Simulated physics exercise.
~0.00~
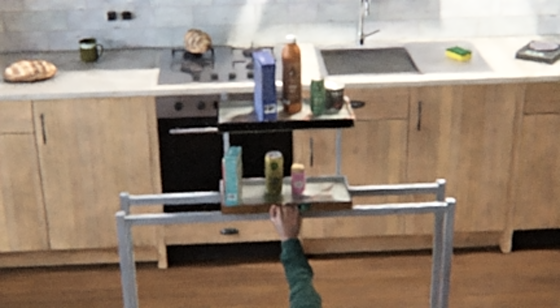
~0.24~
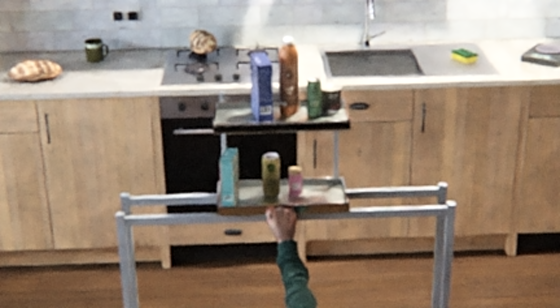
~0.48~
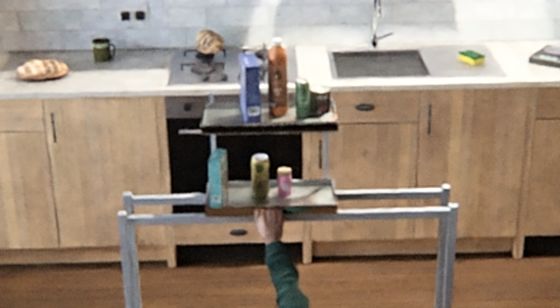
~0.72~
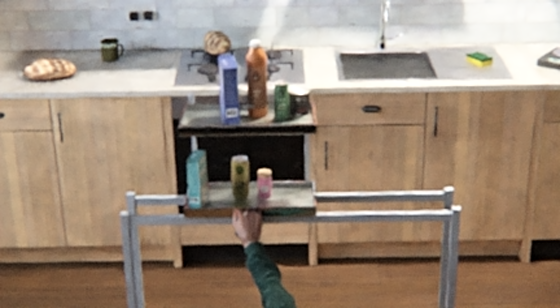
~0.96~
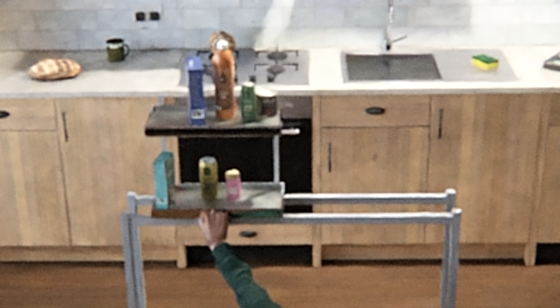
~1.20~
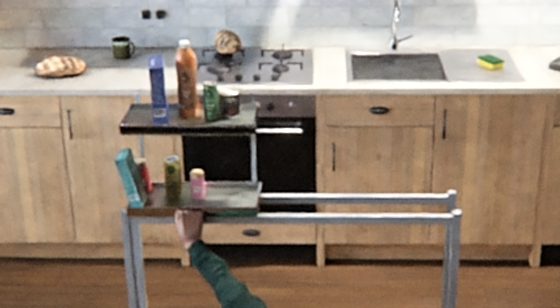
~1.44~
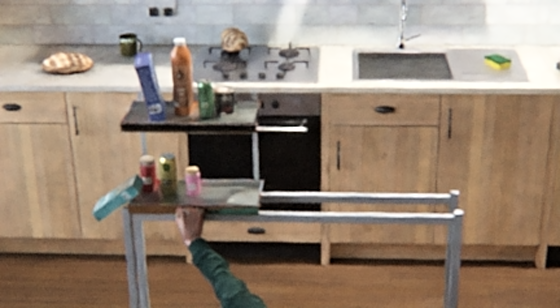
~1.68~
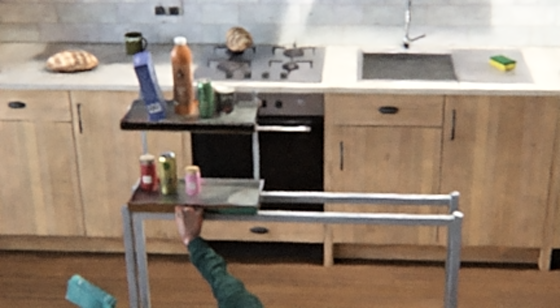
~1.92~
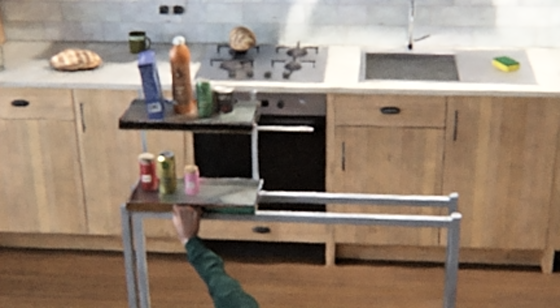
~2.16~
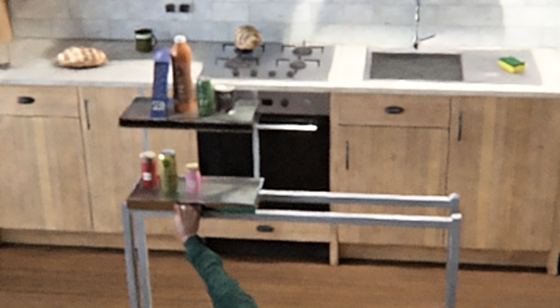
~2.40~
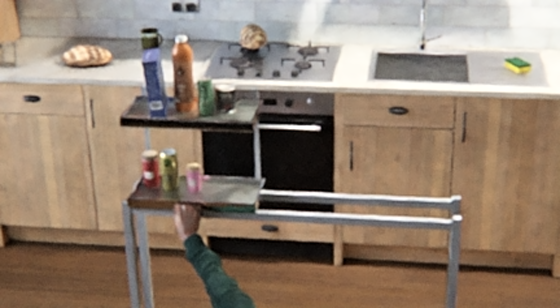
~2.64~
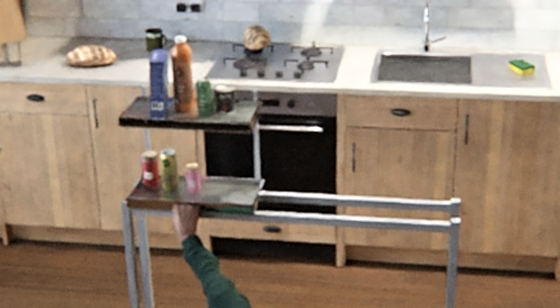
A green-sleeved arm reaches up from below to grip a two-level tray on a grey metal frame, before a kitchen of pale wooden cupboards, a black oven, a hob and a sink. A blue packet, an orange bottle and dark and green tins stand on the upper shelf, with a turquoise packet, a yellow-green can and a pink shaker below. The hand pushes the tray left, faster and faster, until it stops abruptly. The turquoise packet tips over the left edge and falls out of sight, while the blue packet leans, then settles upright among the others still standing.
